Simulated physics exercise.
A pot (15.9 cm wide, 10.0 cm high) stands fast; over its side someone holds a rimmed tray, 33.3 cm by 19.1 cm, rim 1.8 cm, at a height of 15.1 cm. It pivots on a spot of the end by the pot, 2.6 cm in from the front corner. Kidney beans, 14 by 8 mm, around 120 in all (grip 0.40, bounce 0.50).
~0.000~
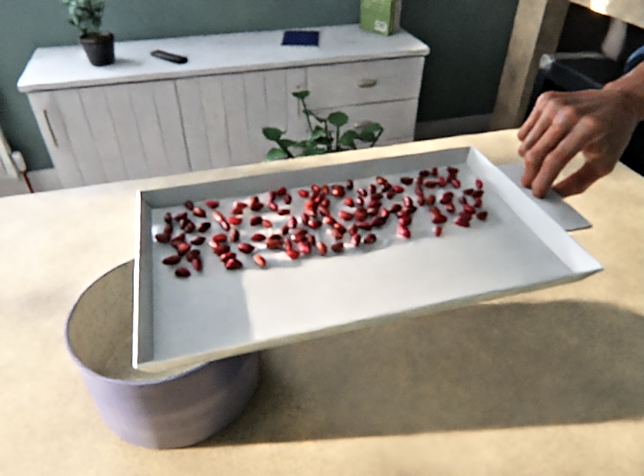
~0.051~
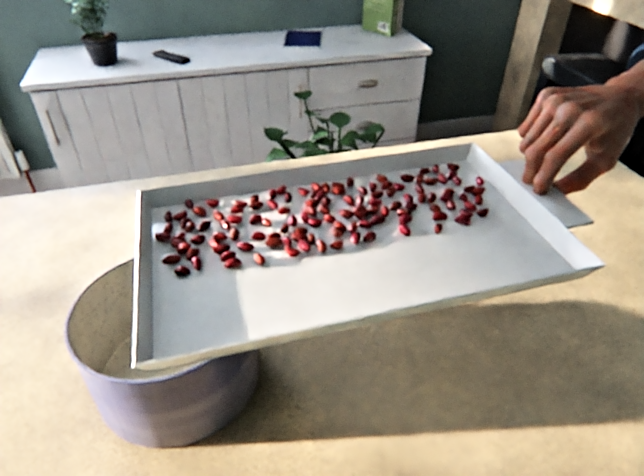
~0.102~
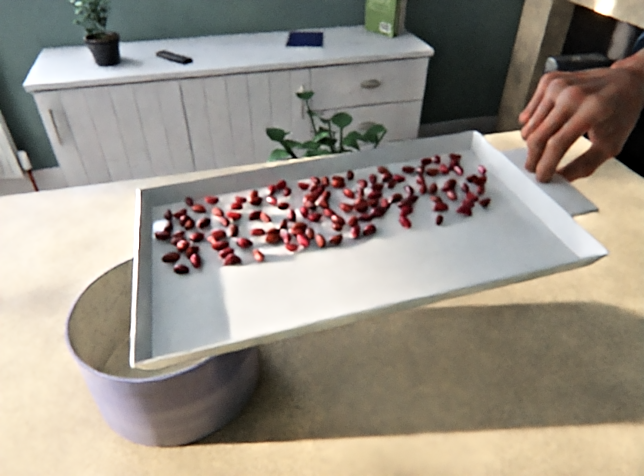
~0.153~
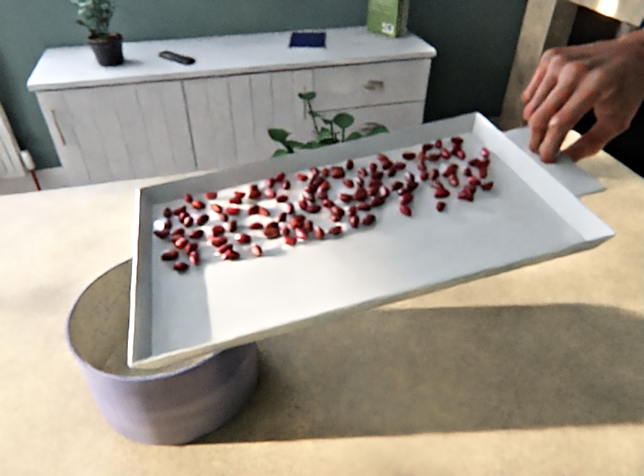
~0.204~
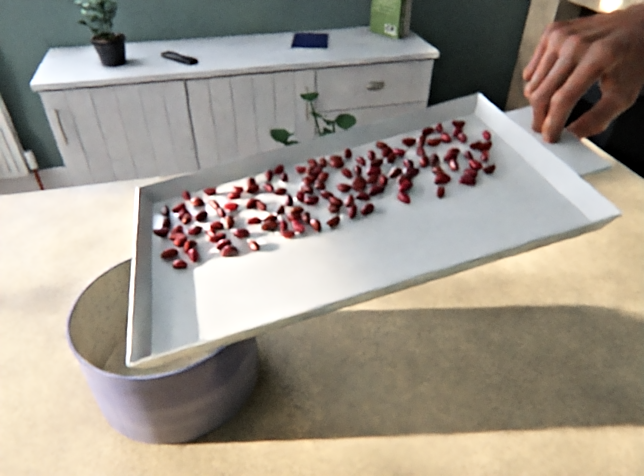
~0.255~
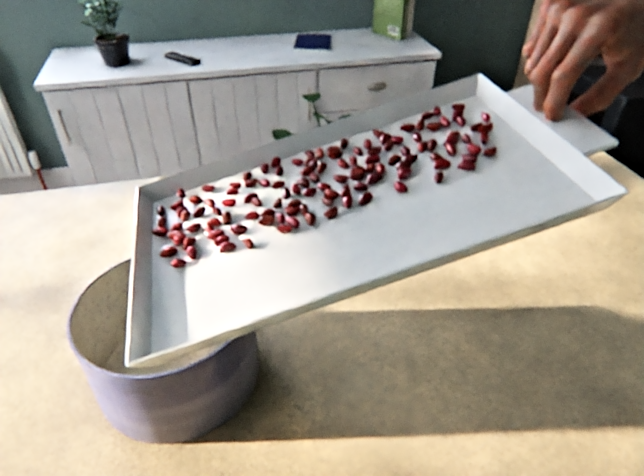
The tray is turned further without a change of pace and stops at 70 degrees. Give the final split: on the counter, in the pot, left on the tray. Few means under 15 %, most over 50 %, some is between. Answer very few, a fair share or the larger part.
Counter a fair share, pot a fair share, tray a fair share.
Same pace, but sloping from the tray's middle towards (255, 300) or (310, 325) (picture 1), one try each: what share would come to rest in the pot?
Some 0 and 0 per cent.
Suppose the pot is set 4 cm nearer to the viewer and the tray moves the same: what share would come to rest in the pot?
It would be near 45 per cent.
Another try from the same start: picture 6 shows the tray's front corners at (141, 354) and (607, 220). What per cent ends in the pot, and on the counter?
Pot 0, counter 95.
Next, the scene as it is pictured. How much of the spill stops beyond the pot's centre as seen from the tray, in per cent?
Roughly 90 per cent.
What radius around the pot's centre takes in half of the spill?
About 20 cm.
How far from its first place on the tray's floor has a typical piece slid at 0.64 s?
Roughly 8 cm.
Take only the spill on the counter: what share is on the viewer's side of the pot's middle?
Some 80 per cent.
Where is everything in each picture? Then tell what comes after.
Tray tilt 0 degrees, front corners at (148, 354) and (589, 263); middle of the pieces at (323, 211); pot at (161, 307), in the first frame.
Tray tilt 1 degrees, front corners at (146, 353) and (590, 260); middle of the pieces at (323, 209), in the second frame.
Tray tilt 3 degrees, front corners at (144, 352) and (594, 248), lowest corner left front; middle of the pieces at (323, 203), in the third frame.
Tray tilt 7 degrees, front corners at (142, 352) and (600, 230), lowest corner left front; middle of the pieces at (322, 194), in the fourth frame.
Tray tilt 10 degrees, front corners at (140, 351) and (606, 210), lowest corner left front; middle of the pieces at (319, 186), in the fifth frame.
Tray tilt 14 degrees, front corners at (138, 351) and (610, 189), lowest corner left front; middle of the pieces at (314, 178); pot at (163, 303). The tray's pace is about 70 degrees a second, in the sixth frame.
Then, at 0.64 s, tilt 41 degrees; the tray holds 100 %, the pot 0 %.
Then, at 0.90 s, tilt 59 degrees; the tray holds 80 %, the pot 0 %.
Then, at 1.27 s, tilt 70 degrees; the tray holds 35 %, the pot 35 %.
By 2.6 s all is still; counter 30 %, pot 40 %, tray 30 %.
